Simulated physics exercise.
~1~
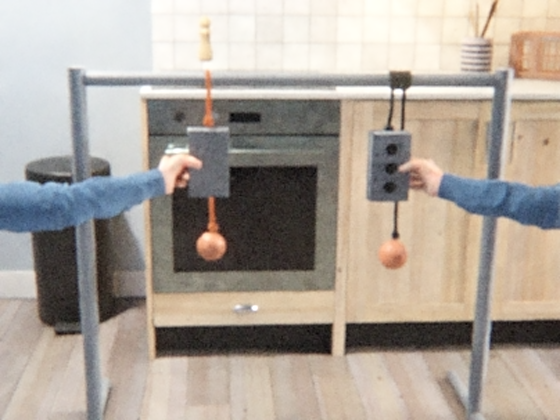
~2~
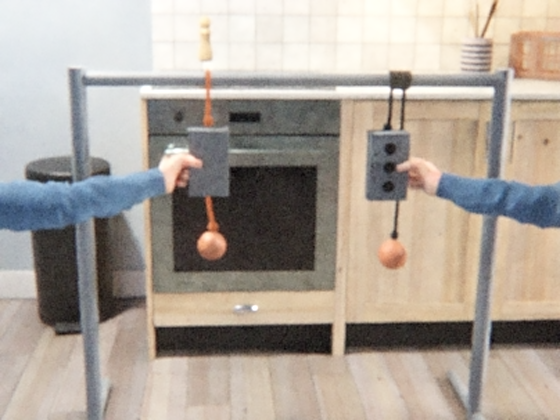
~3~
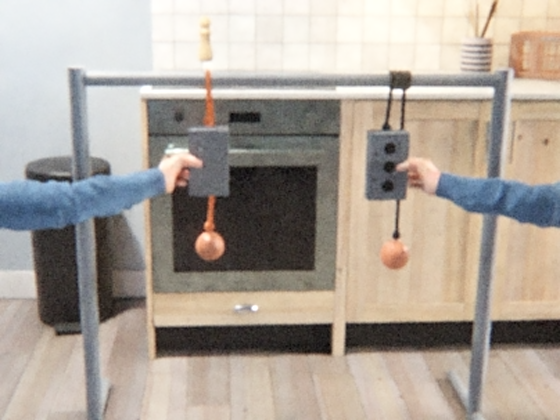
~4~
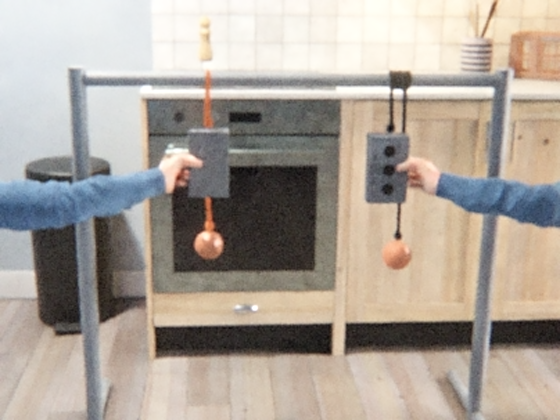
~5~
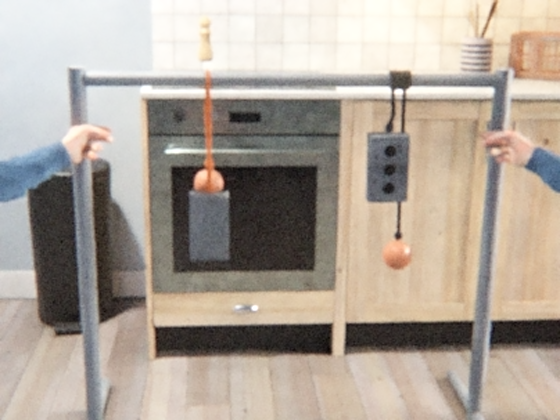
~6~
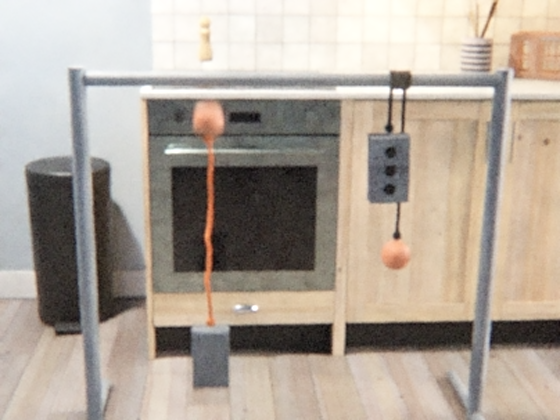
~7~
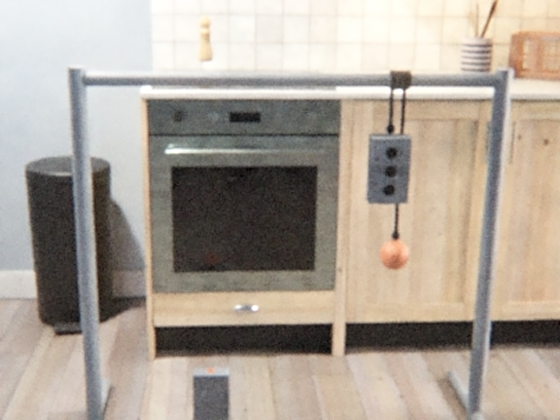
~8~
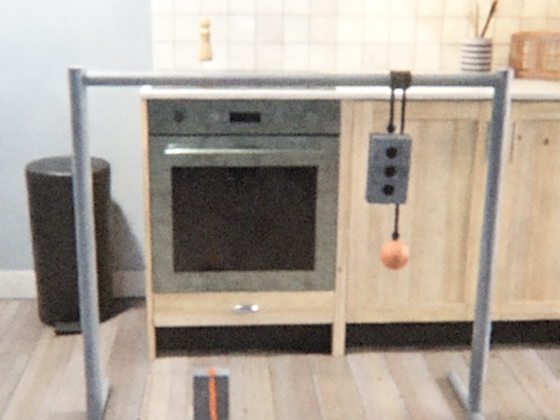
Two hands releasing grey blocks roped over a rail, the left block dropping to the floor while the right stays hanging.
